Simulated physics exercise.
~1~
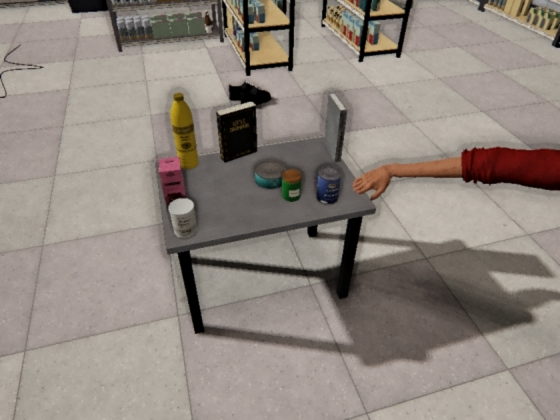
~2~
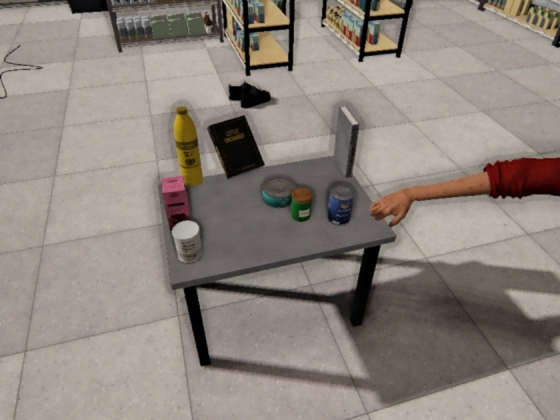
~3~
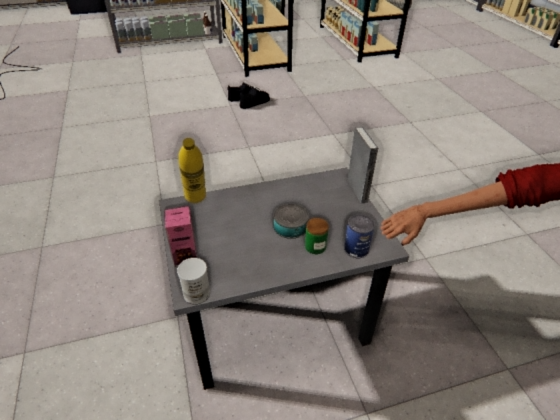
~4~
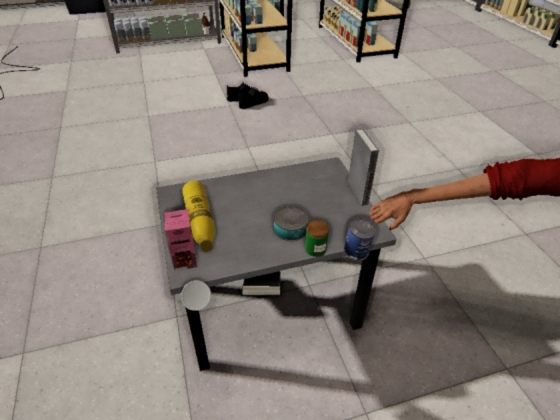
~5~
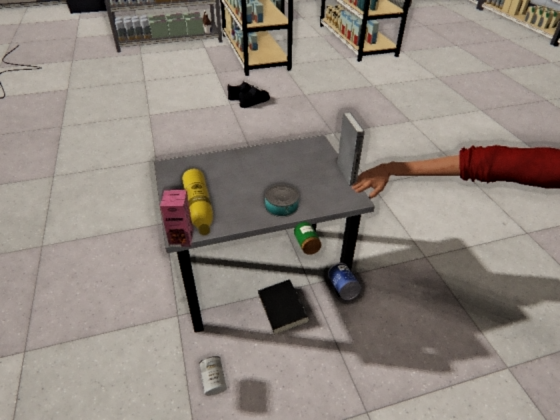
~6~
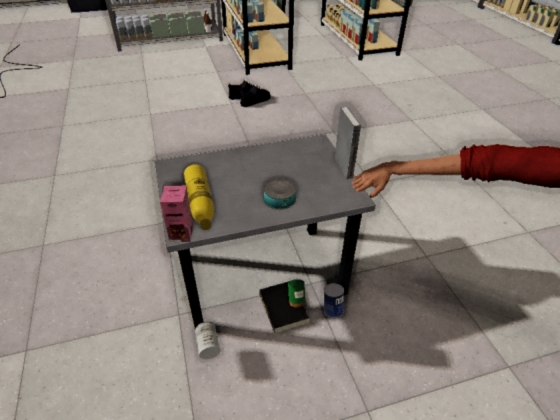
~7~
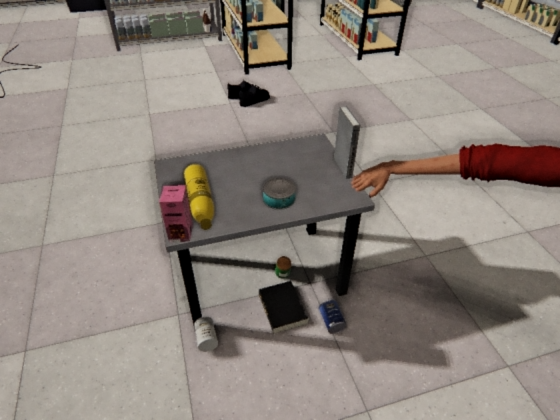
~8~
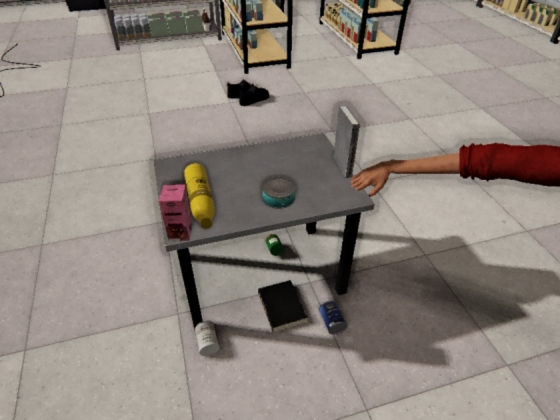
Shop floor, a red-sleeved hand jerking a grey table forward and back, toppling a yellow bottle and spilling four items underneath.
